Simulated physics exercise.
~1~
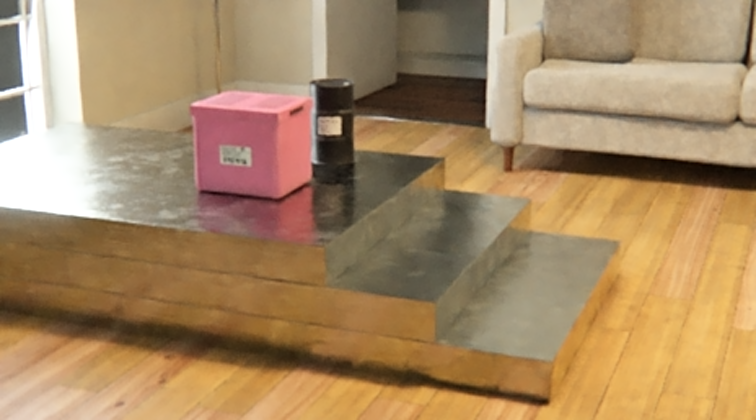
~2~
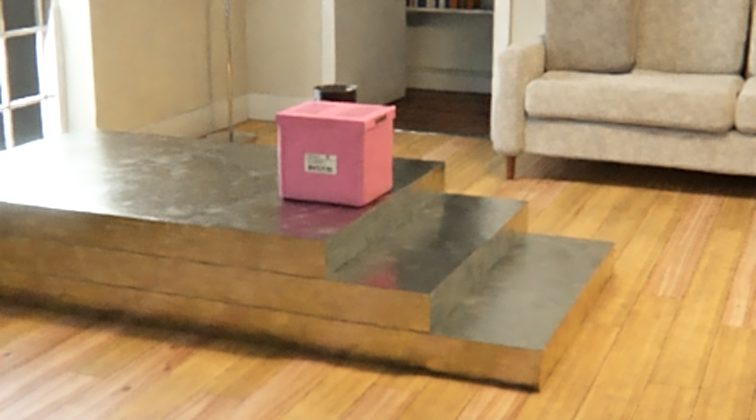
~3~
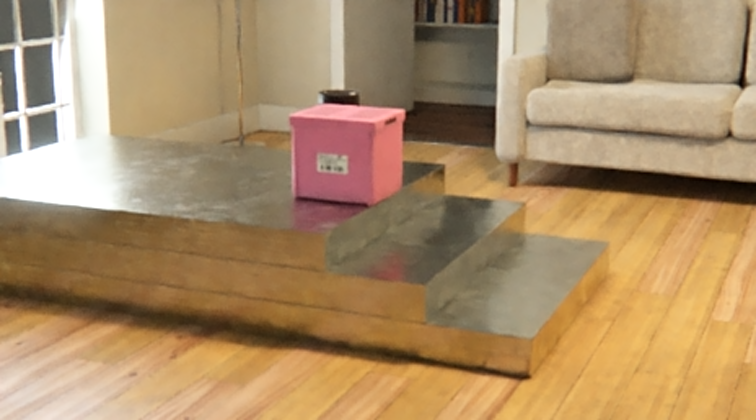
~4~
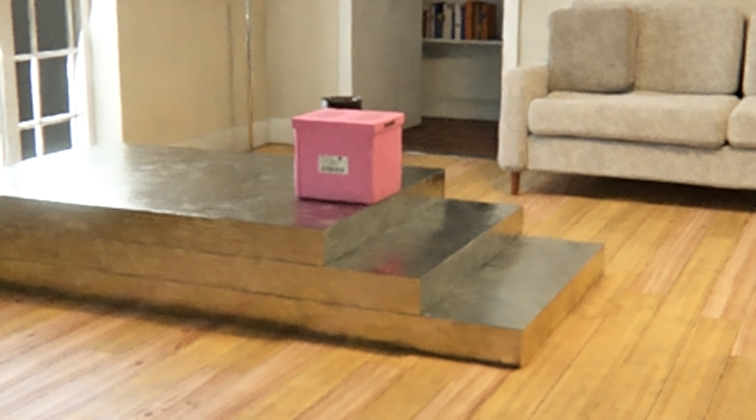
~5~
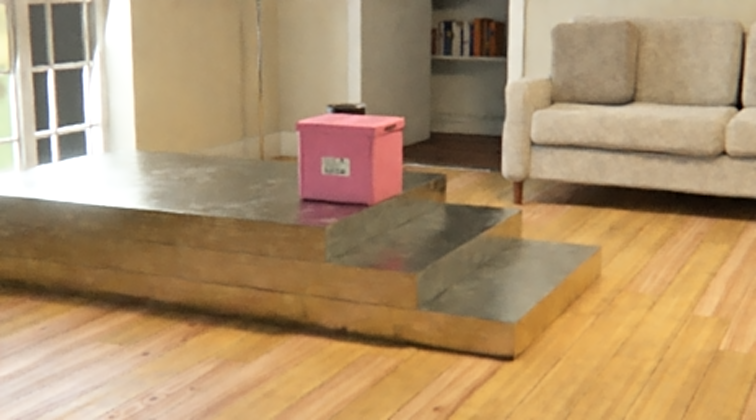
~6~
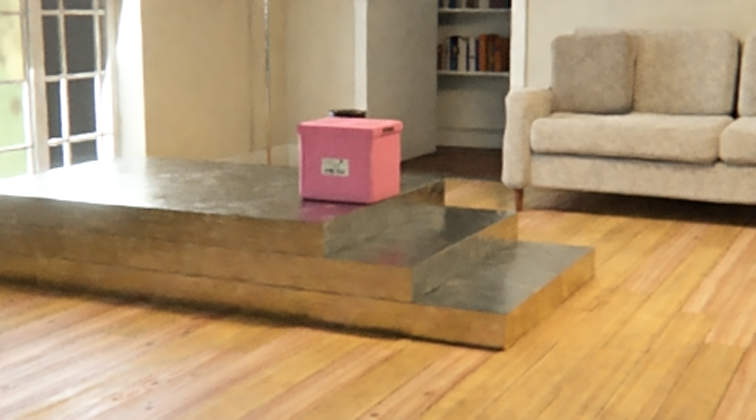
A pink tote slides right along a low stepped platform and stops near its top step.
